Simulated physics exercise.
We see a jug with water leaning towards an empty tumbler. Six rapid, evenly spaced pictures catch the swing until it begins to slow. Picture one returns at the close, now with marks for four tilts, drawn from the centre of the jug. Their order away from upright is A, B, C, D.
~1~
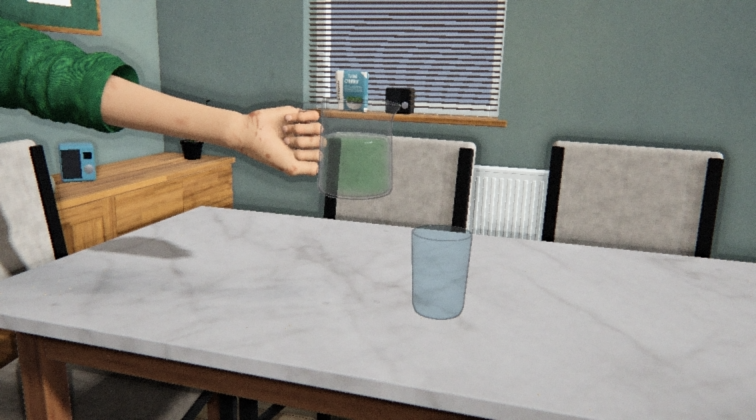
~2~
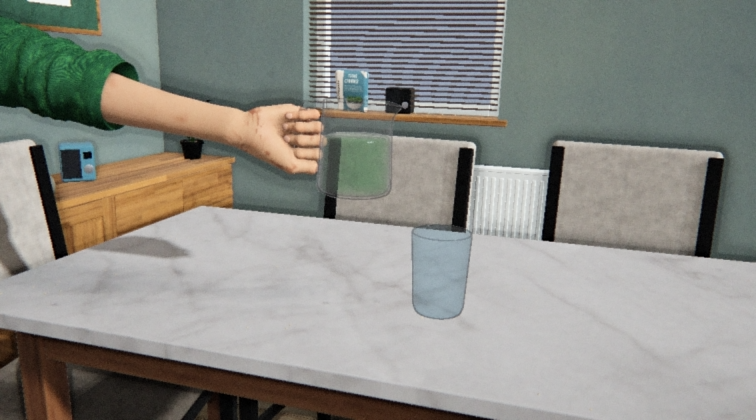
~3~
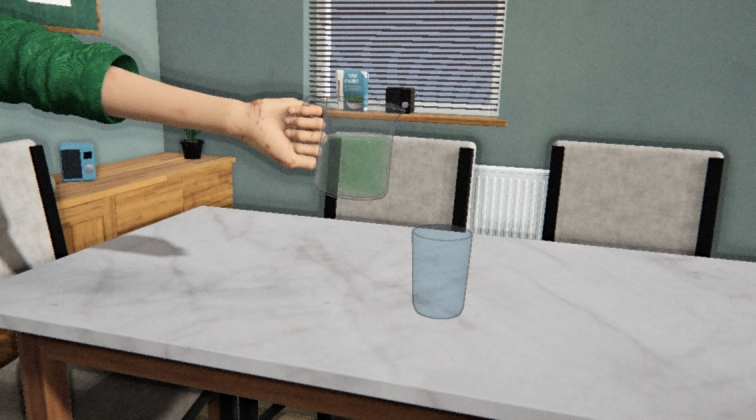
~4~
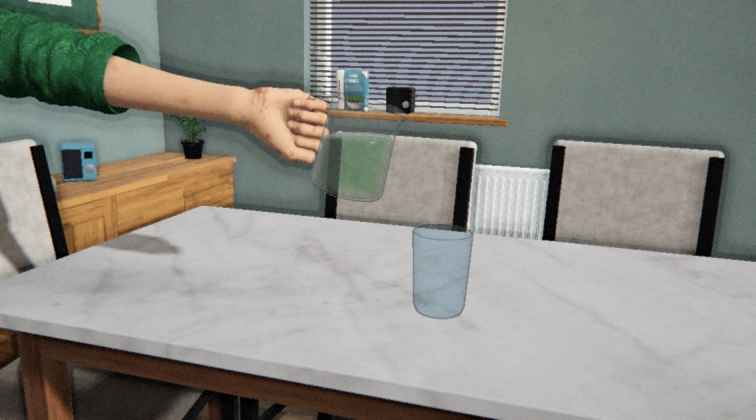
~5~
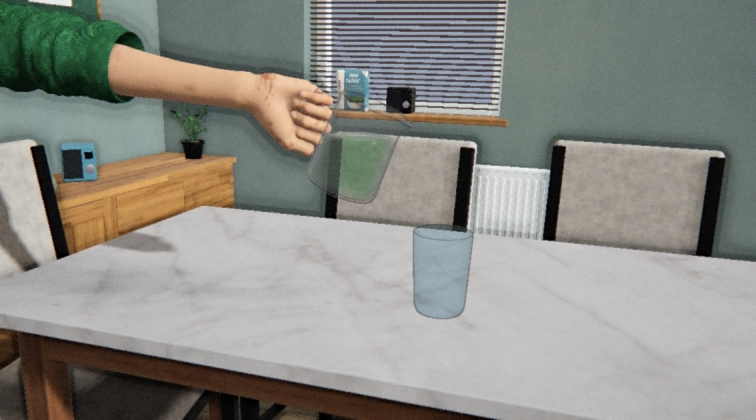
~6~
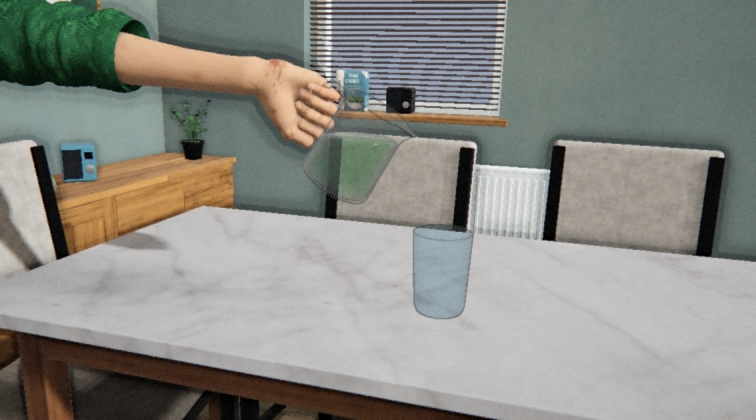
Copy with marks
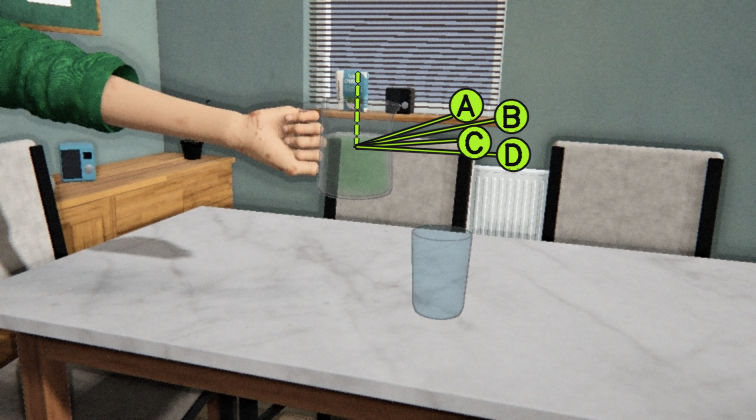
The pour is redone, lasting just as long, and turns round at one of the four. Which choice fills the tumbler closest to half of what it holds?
Line B.
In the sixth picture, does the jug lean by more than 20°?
Yes.
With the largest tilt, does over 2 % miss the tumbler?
Yes, it does.
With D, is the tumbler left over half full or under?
Over half.
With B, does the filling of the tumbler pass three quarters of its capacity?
No, less.
On the marked copy, A at (451, 115); B at (495, 120); C at (456, 140); D at (496, 154).
With A, the tumbler ends with about 37 % of what it can hold.
With B, the tumbler ends with about 51 % of what it can hold.
With C, the tumbler ends with about 63 % of what it can hold; 3 % of the water is spilt.
With D, the tumbler ends with about 70 % of what it can hold; 9 % of the water is spilt.
